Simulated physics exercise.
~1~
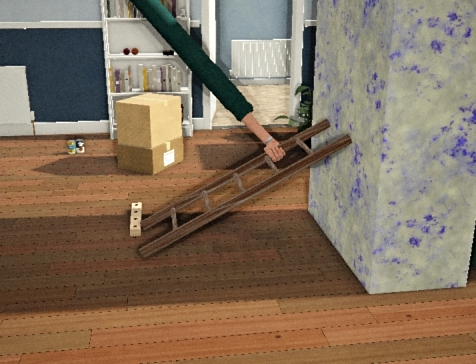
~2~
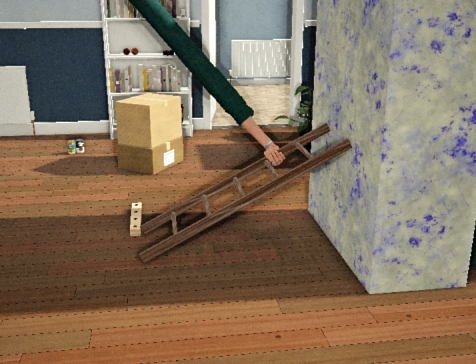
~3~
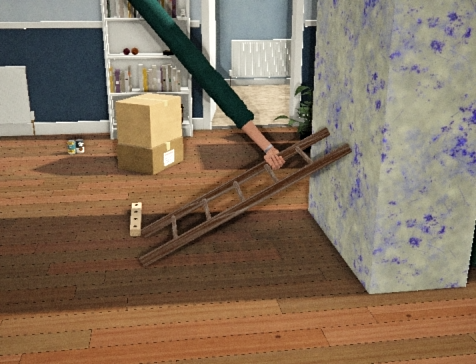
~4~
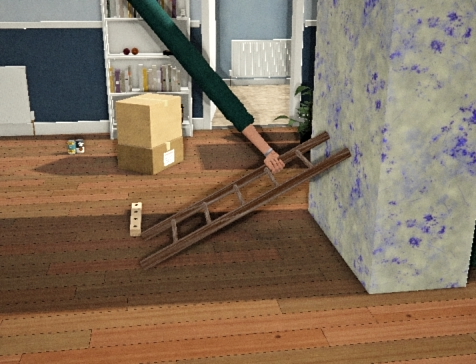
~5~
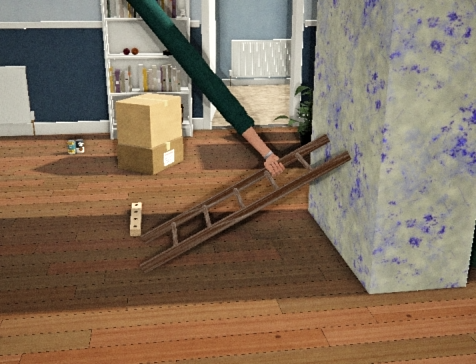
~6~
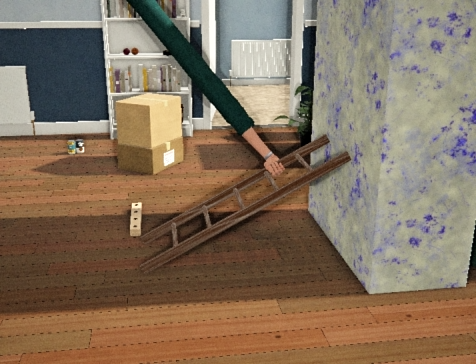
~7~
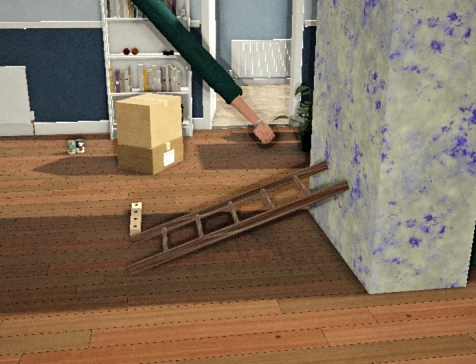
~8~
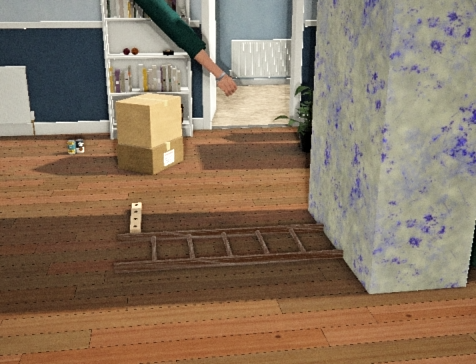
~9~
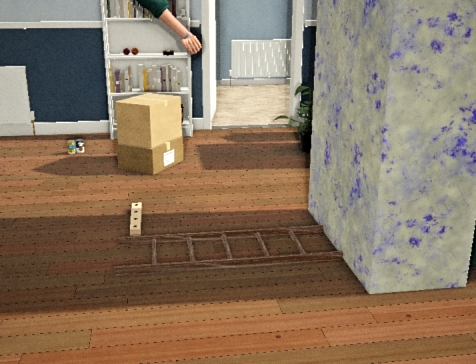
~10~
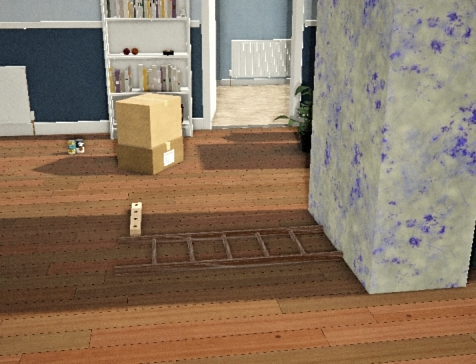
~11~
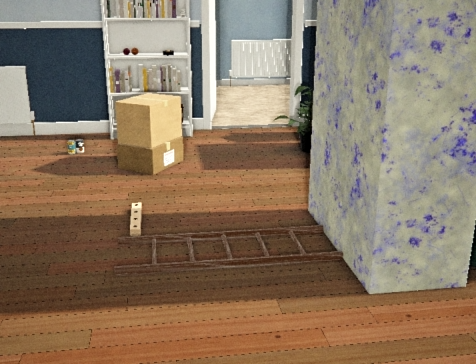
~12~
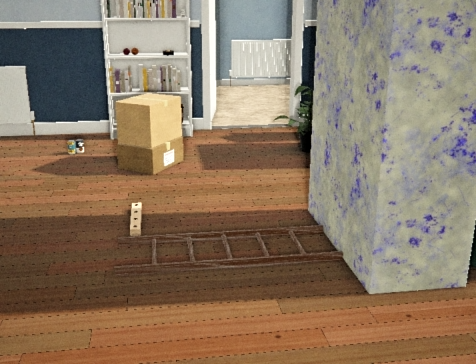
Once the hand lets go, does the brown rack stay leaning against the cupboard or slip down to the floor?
The brown rack slips down and ends up lying flat on the wooden floor.
